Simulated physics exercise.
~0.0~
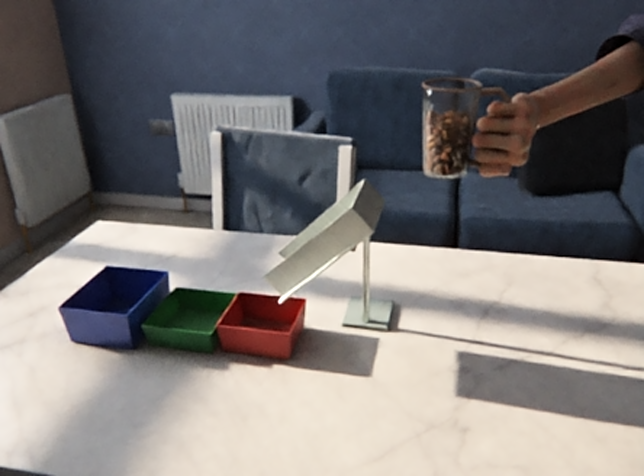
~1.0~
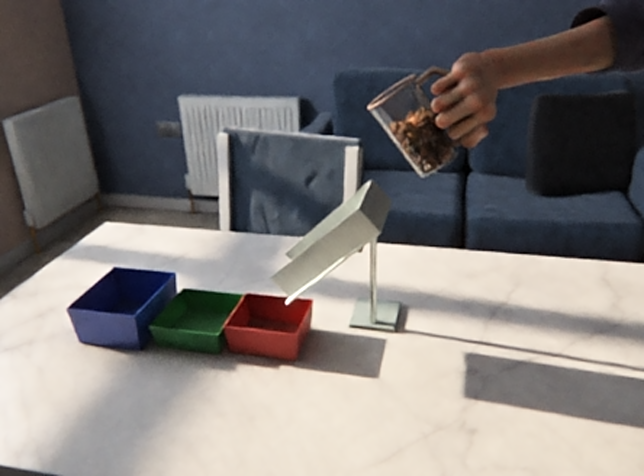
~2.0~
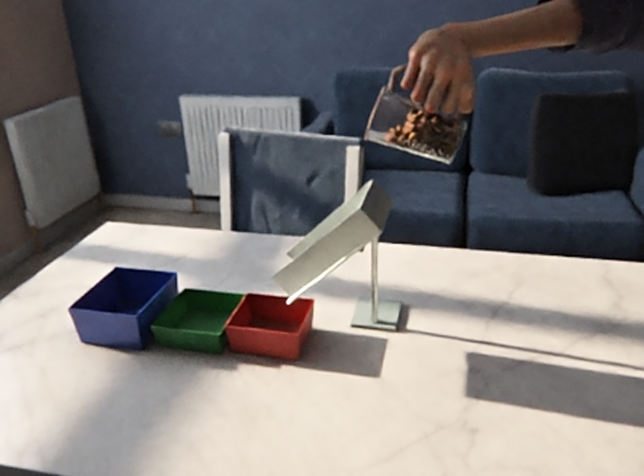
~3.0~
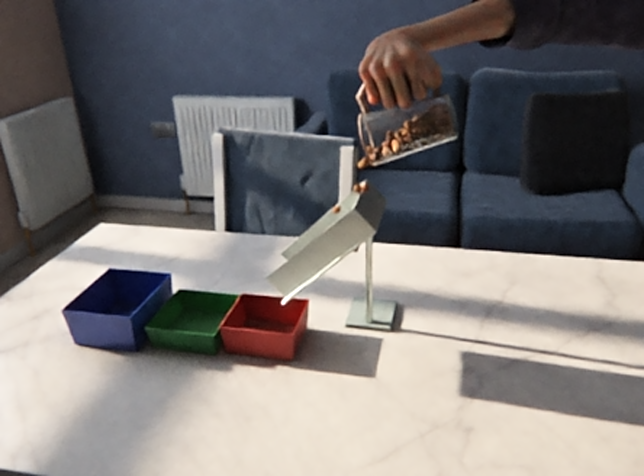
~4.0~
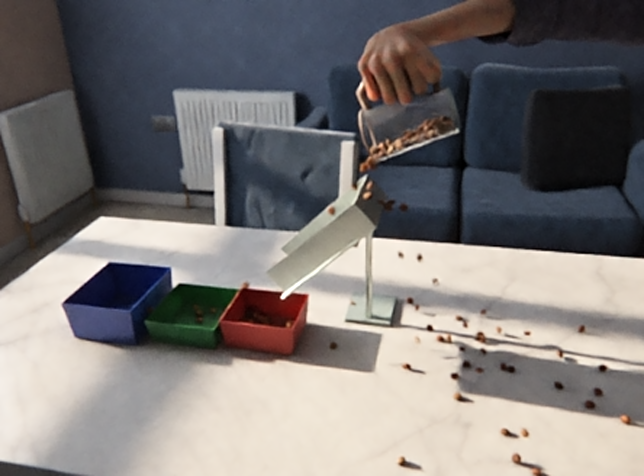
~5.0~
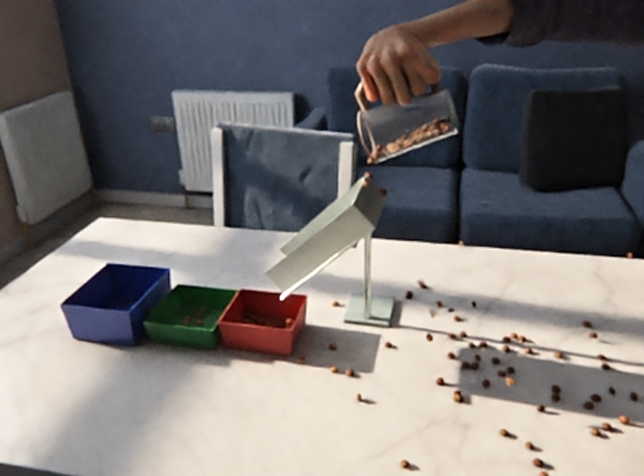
In a sunlit room with blue sofas, a hand holds a clear cup of small brown pieces above a marble-topped table, where a pale raised chute slopes down toward red, green and blue open boxes. The hand moves the cup left and tips it onto its side over the chute's upper end. A few pieces drop out first, then many spill. Some land in the red box and a few in the green, while many scatter across the table to the right. Finally, the tilted cup still holds some pieces, and the blue box looks empty.
